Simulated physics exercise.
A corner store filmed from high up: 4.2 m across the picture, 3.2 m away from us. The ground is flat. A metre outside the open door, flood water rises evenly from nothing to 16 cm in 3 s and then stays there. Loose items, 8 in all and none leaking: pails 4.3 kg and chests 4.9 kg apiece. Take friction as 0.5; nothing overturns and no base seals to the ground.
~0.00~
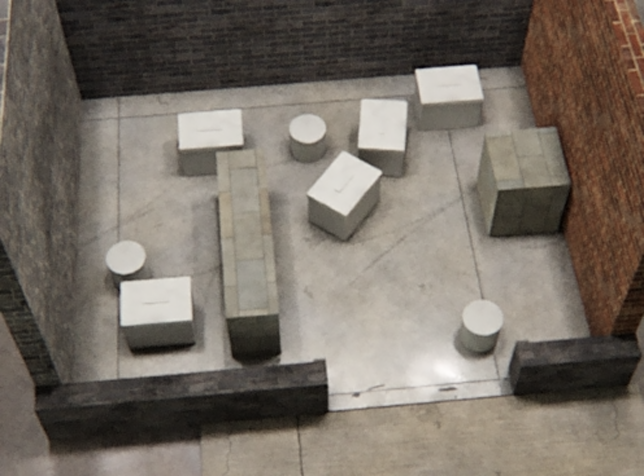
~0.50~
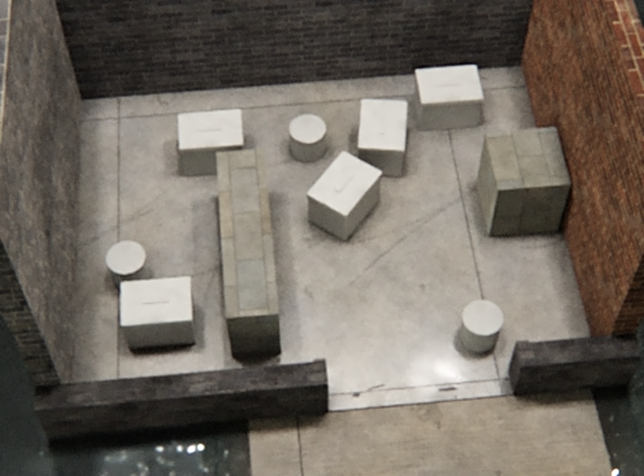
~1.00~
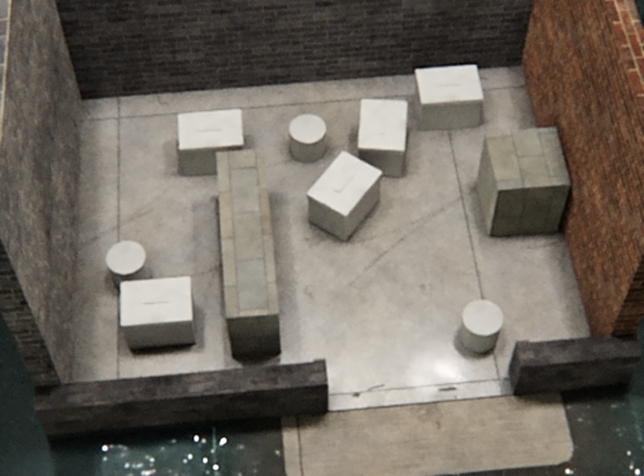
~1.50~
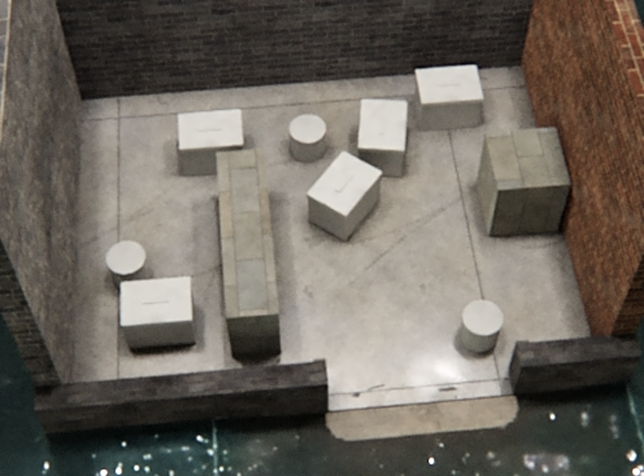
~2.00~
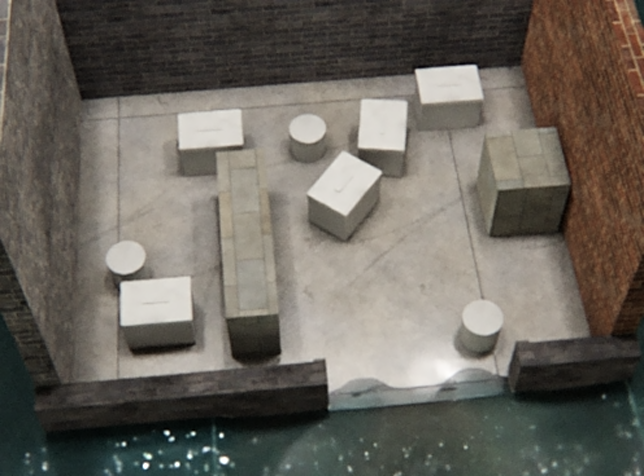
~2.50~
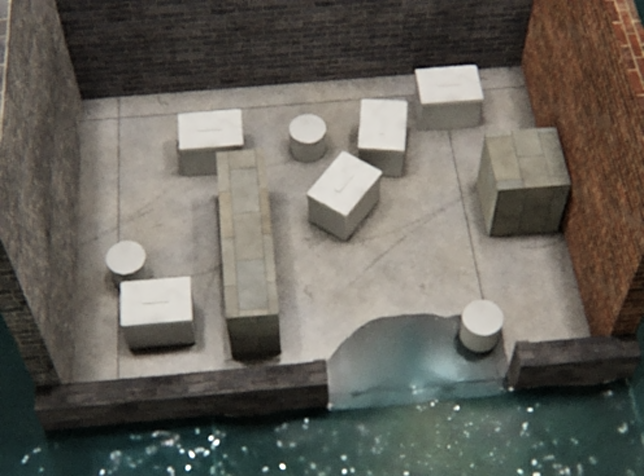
A walled store with a bare grey concrete floor and an open doorway at the front is seen from high up by a still camera. White boxes and pale round pails stand around a long grey-green block left of centre, with a squarer block by the red brick wall at right. Dark teal, glinting water spreads across the ground outside, covers the paving before the doorway, then slides inside towards the nearest pail, while the objects stay put.
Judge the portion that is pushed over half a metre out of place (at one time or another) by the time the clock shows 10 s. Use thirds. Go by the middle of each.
Share: Two thirds or more.
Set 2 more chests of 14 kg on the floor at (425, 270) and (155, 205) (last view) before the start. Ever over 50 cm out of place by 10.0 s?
In turn: Over, under.
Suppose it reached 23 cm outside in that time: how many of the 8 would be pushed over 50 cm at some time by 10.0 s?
In that case 8 of them.
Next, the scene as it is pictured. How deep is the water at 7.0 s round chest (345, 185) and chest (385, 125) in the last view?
Roughly 4 and 11 cm.
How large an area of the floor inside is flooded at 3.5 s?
Some 2.5 m2.
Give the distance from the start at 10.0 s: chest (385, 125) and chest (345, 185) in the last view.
In turn: 60 cm, 200 cm.
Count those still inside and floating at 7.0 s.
3 of them.
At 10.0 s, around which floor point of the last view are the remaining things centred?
Around (252, 232).
After 3.5 s 0 of 8 are over 50 cm from their spots; 0 afloat.
After 4.5 s 1 of 8 are over 50 cm from their spots; 1 afloat.
After 7.0 s 4 of 8 are over 50 cm from their spots; 3 afloat.
After 10.0 s 4 of 8 are over 50 cm from their spots, and 6 have been at some point; 6 afloat.
